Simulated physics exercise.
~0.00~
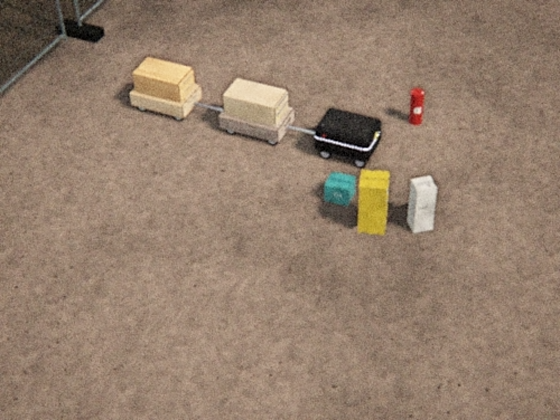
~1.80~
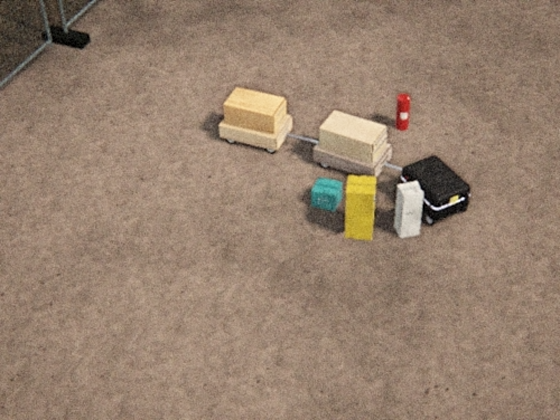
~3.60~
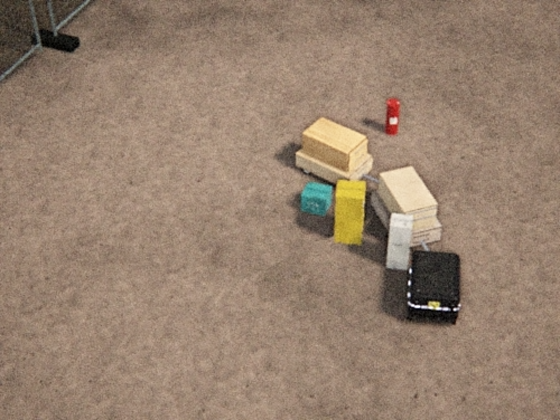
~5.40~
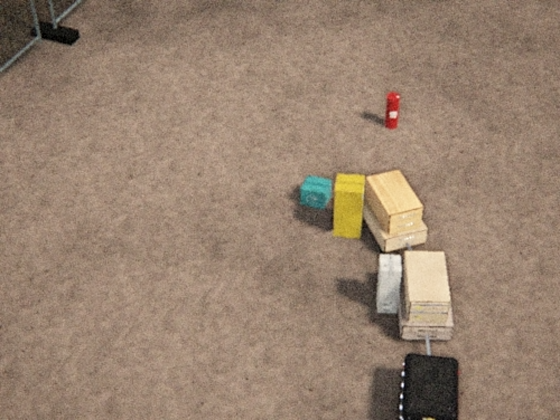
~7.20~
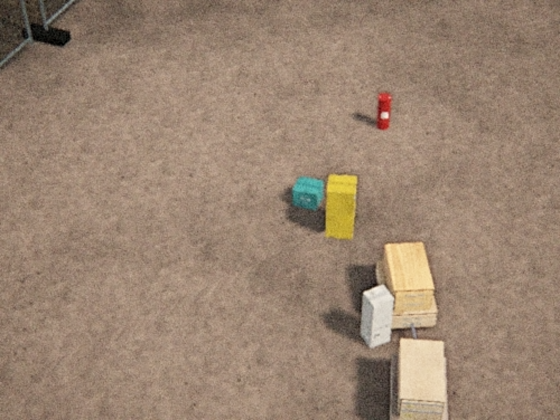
At the start, a black tug pulls two carts loaded with pale wooden blocks rightward across a brown floor, past a turquoise box, a yellow box, a white box and a red canister. The tug swings around the right side of the white box and turns down toward the viewer. The carts follow the curve, and the white box is shifted downward beside them, staying upright. The tug then heads straight down and leaves the view. At the end, the white box stands well below its first spot beside the carts, while the other objects remain in place.
